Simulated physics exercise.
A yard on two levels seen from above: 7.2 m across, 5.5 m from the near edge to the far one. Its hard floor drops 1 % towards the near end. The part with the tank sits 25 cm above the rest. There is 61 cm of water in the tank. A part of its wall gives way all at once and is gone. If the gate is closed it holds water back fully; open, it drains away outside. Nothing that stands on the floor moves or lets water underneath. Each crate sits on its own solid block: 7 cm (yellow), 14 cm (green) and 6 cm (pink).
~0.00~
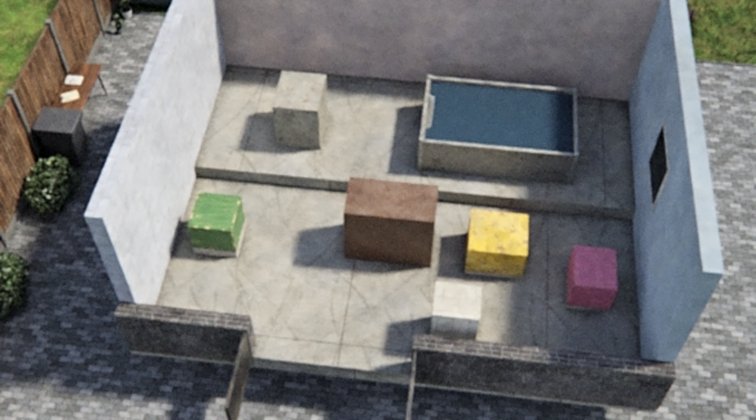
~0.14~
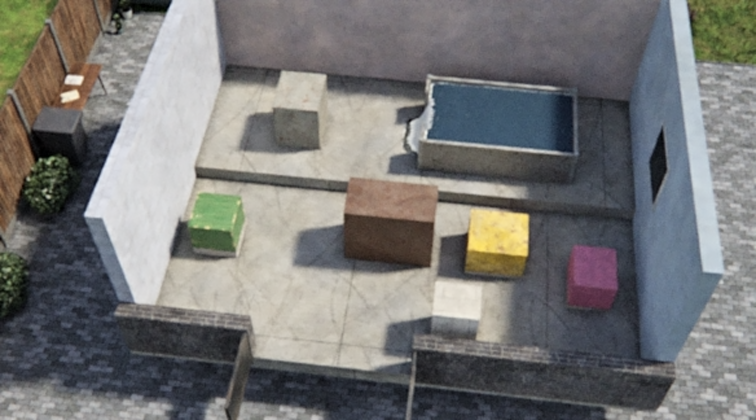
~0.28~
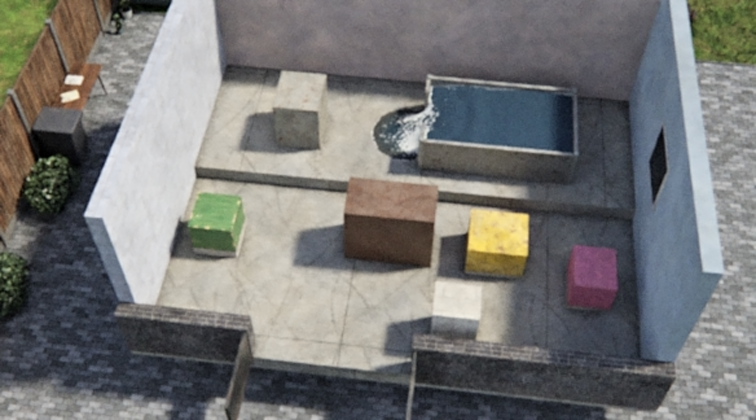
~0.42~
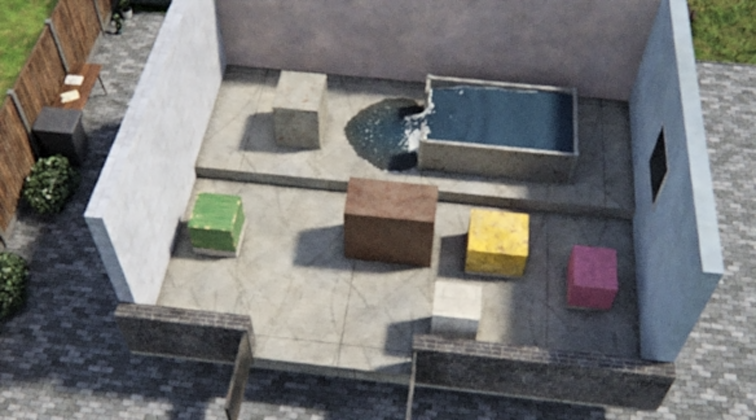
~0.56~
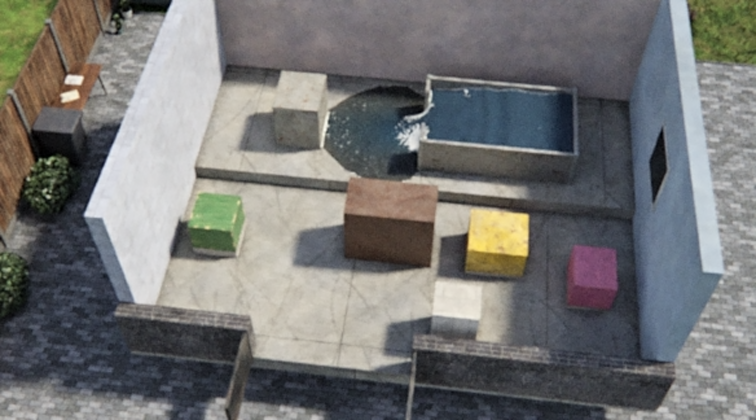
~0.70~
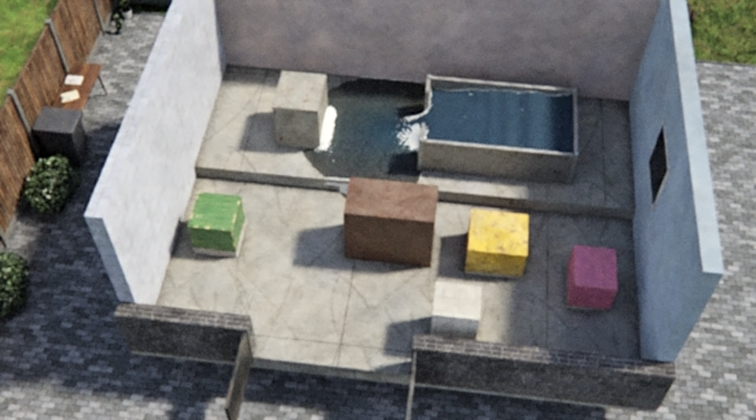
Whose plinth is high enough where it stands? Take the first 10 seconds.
The yellow crate stays dry; the green crate is soaked; the pink crate stays dry.
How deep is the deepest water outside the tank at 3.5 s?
Up to some 22 cm.
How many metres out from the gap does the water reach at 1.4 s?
Some 3.6 m out.
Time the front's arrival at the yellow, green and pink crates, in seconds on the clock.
Arrival: Yellow 9.0 s, green 1.4 s, pink not in the 10 s.
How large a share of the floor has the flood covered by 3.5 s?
About 45 per cent.
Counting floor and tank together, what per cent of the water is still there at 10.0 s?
About 76 per cent.
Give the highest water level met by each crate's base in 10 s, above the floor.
In cm: Yellow 1, green 20, pink 0.
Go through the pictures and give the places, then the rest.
In the first frame, the tank at (499, 118) is whole and still, 61 cm deep.
In the second frame, water pours out at (426, 128) and has run 0.4 m, to (416, 120); deepest outside 19 cm, 61 cm at the tank's back.
In the third frame, the front is at (380, 124), 0.8 m from the gap at (426, 129); 0.6 m2 of floor is under water; 61 cm left at the back of the tank.
In the fourth frame, water pours out at (426, 129) and has run 1.3 m, to (353, 121); deepest outside 32 cm, 61 cm at the tank's back.
In the fifth frame, water pours out at (426, 128) and has run 1.7 m, to (324, 142); deepest outside 37 cm, 61 cm at the tank's back.
In the sixth frame, water pours out at (426, 128) and has run 2.1 m, to (315, 103); deepest outside 38 cm, 60 cm at the tank's back.
After 1.4 s water covers 20 % of the floor and is deepest (34 cm) near (417, 135); yellow plinth not reached, green plinth not reached, pink plinth not reached.
After 2.2 s water covers 30 % of the floor and is deepest (29 cm) near (417, 135); yellow plinth not reached, green plinth reached, pink plinth not reached.
After 3.5 s water covers 45 % of the floor and is deepest (22 cm) near (223, 80); yellow plinth not reached, green plinth reached, pink plinth not reached.
After 6.0 s water covers 55 % of the floor and is deepest (14 cm) near (198, 207); yellow plinth not reached, green plinth reached, pink plinth not reached.
After 10.0 s water covers 65 % of the floor and is deepest (12 cm) near (148, 330); highest at the yellow plinth 1 cm, highest at the green plinth 20 cm, highest at the pink plinth 0 cm.
